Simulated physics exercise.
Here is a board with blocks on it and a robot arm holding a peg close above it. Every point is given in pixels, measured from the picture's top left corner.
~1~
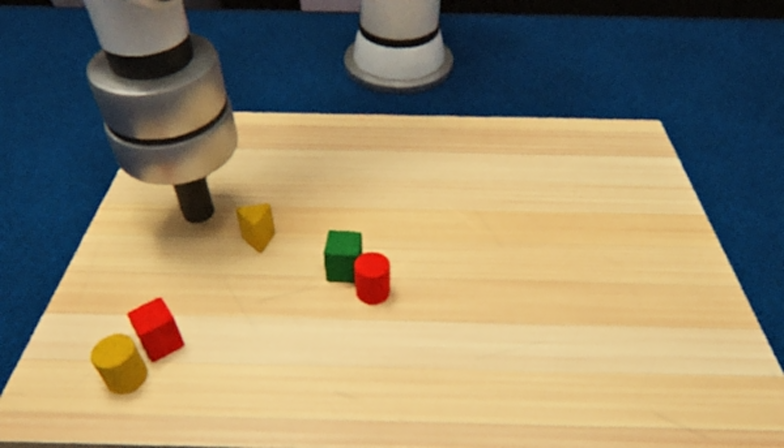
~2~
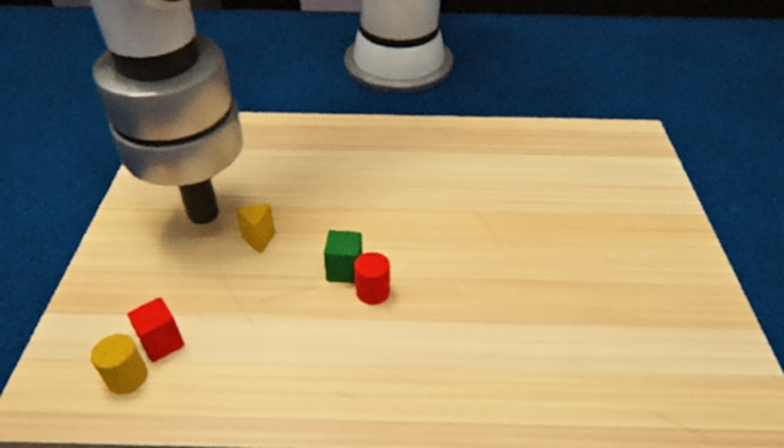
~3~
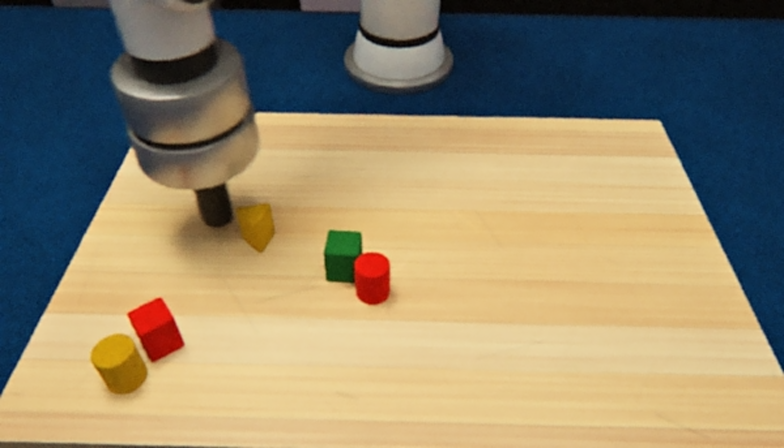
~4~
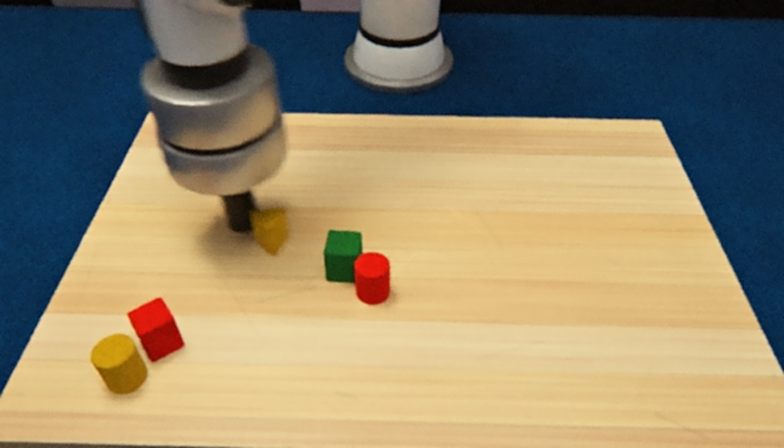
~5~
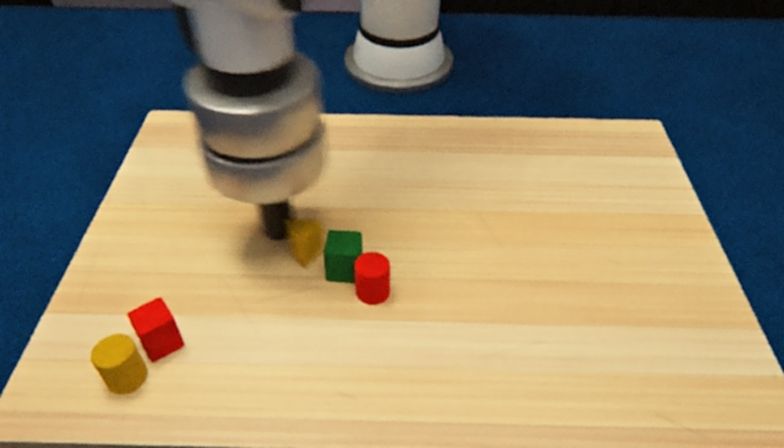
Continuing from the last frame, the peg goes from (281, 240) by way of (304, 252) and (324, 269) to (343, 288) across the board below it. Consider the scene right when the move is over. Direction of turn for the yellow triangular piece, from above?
Viewed from above: Anti-clockwise.
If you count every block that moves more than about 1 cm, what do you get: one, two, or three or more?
Number moved: 3+.
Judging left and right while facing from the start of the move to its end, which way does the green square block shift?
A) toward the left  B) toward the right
Choice A: Toward the left.
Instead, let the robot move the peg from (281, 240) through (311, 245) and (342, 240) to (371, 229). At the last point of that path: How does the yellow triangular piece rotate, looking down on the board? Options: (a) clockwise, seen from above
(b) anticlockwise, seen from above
a
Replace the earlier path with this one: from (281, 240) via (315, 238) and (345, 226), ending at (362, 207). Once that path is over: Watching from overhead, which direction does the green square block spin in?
Looking down: Clockwise.
What follows on the original path. Halfway along, peg (314, 251); yellow triangular piece (343, 243), turned 20° anticlockwise; green square block (370, 252); red cylinder (398, 275).
At the end, peg (342, 279); yellow triangular piece (375, 262), turned 55° anticlockwise; green square block (405, 257), turned 25° anticlockwise; red cylinder (421, 283).
